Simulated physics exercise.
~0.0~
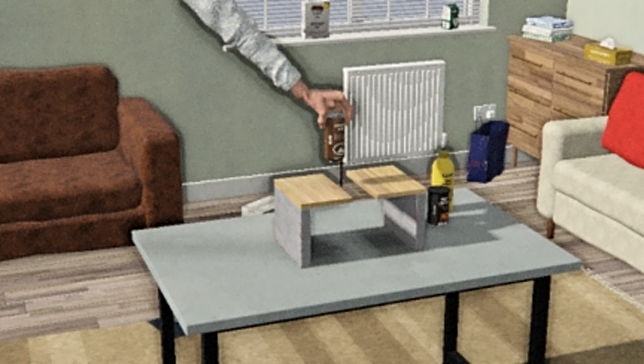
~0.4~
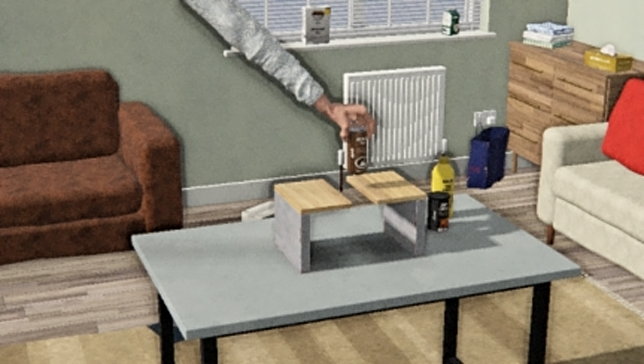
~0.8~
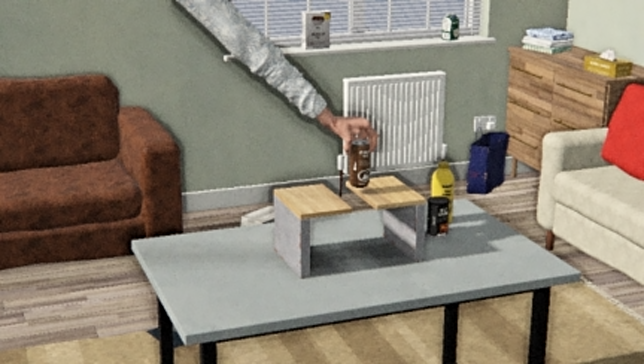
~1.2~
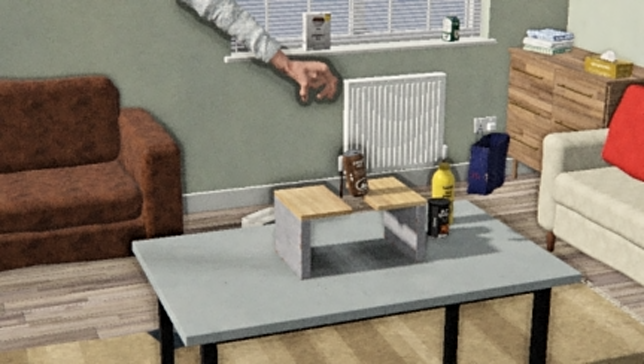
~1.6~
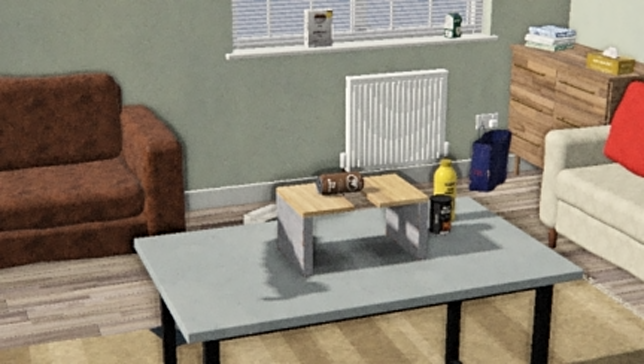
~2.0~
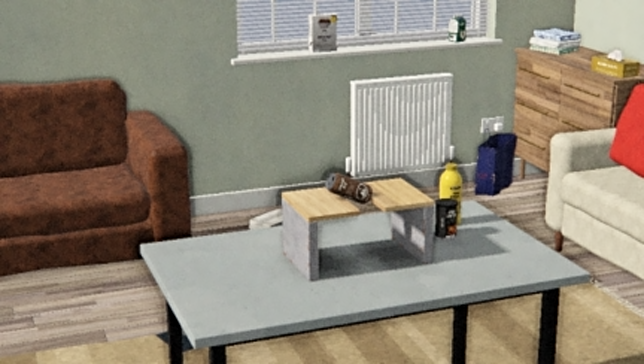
In a living room with green walls, seen from slightly above by a gently swaying camera, a grey table stands between a brown sofa and a cream one. On it is a small stand with grey sides and a wooden top split by a gap, with a yellow bottle and a black tin to its right. A hand reaching in from the upper left moves a brown can a little right and lowers it upright over the gap. The hand lets go and draws back as the can leans. The can tips onto its side and stays lying on top of the stand, while the bottle and tin remain in place.
